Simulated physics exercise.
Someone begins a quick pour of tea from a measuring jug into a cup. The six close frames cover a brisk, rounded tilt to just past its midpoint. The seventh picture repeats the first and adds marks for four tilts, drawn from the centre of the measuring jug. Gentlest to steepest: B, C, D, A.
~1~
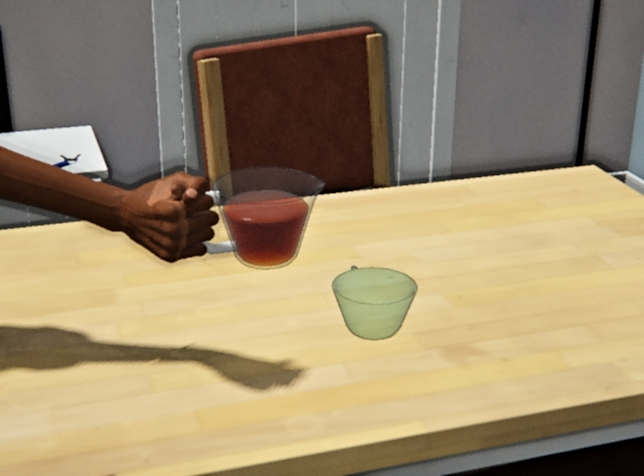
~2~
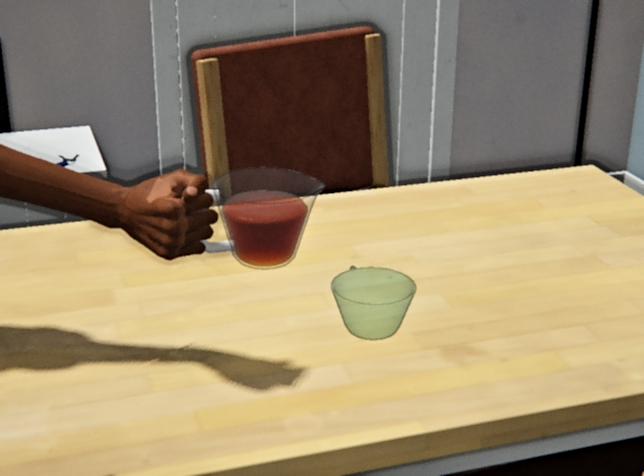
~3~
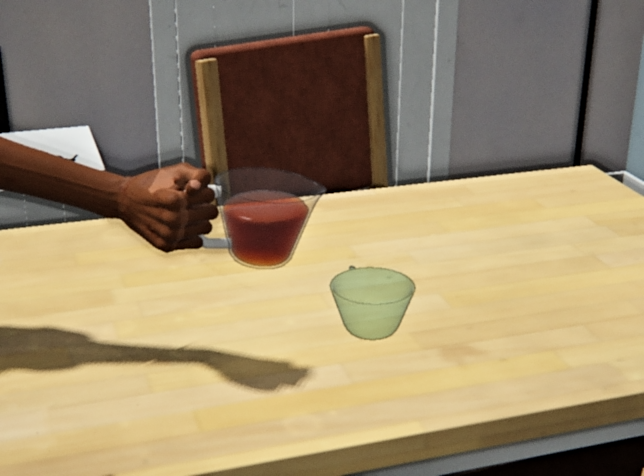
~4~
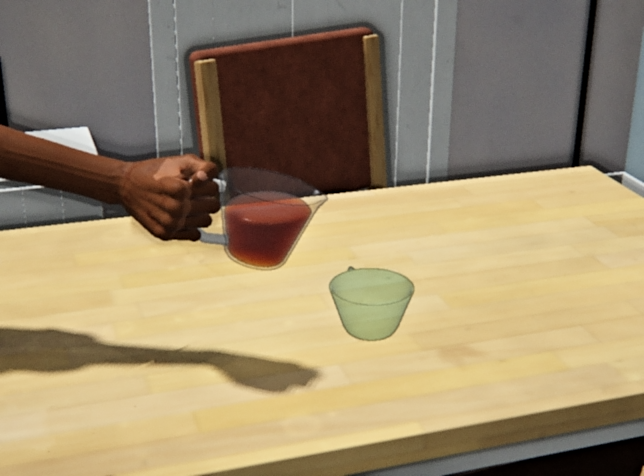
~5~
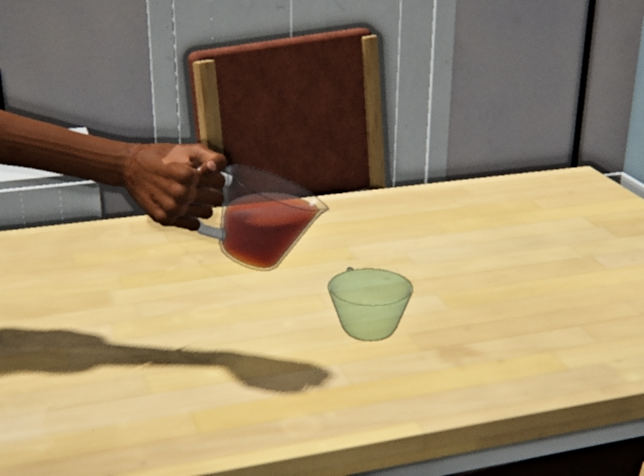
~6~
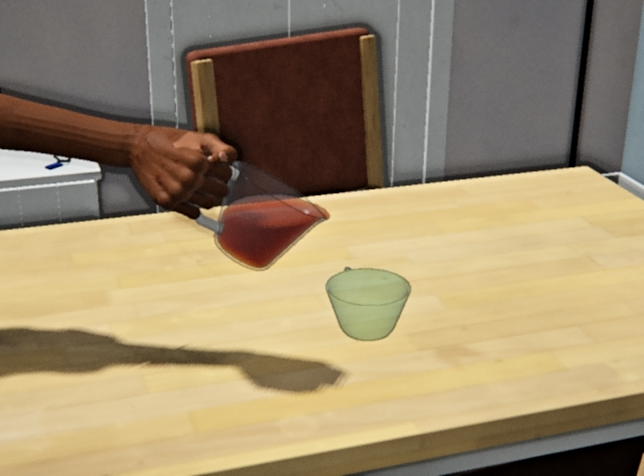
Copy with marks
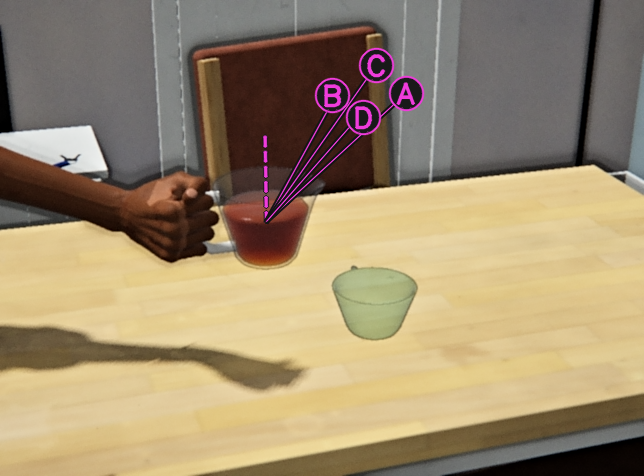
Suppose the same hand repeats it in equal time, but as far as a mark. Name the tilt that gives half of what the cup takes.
Mark A.
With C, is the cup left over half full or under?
Under half.
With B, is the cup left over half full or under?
Under.
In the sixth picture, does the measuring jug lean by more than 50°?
No, it does not.
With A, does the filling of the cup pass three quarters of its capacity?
No.
On the marked copy, A at (393, 104); B at (326, 112); C at (366, 79); D at (349, 127).
With A, the cup ends with about 51 % of what it can hold; 4 % of the tea is spilt.
With B, the cup ends with about 7 % of what it can hold; 3 % of the tea is spilt.
With C, the cup ends with about 19 % of what it can hold; 3 % of the tea is spilt.
With D, the cup ends with about 34 % of what it can hold; 3 % of the tea is spilt.
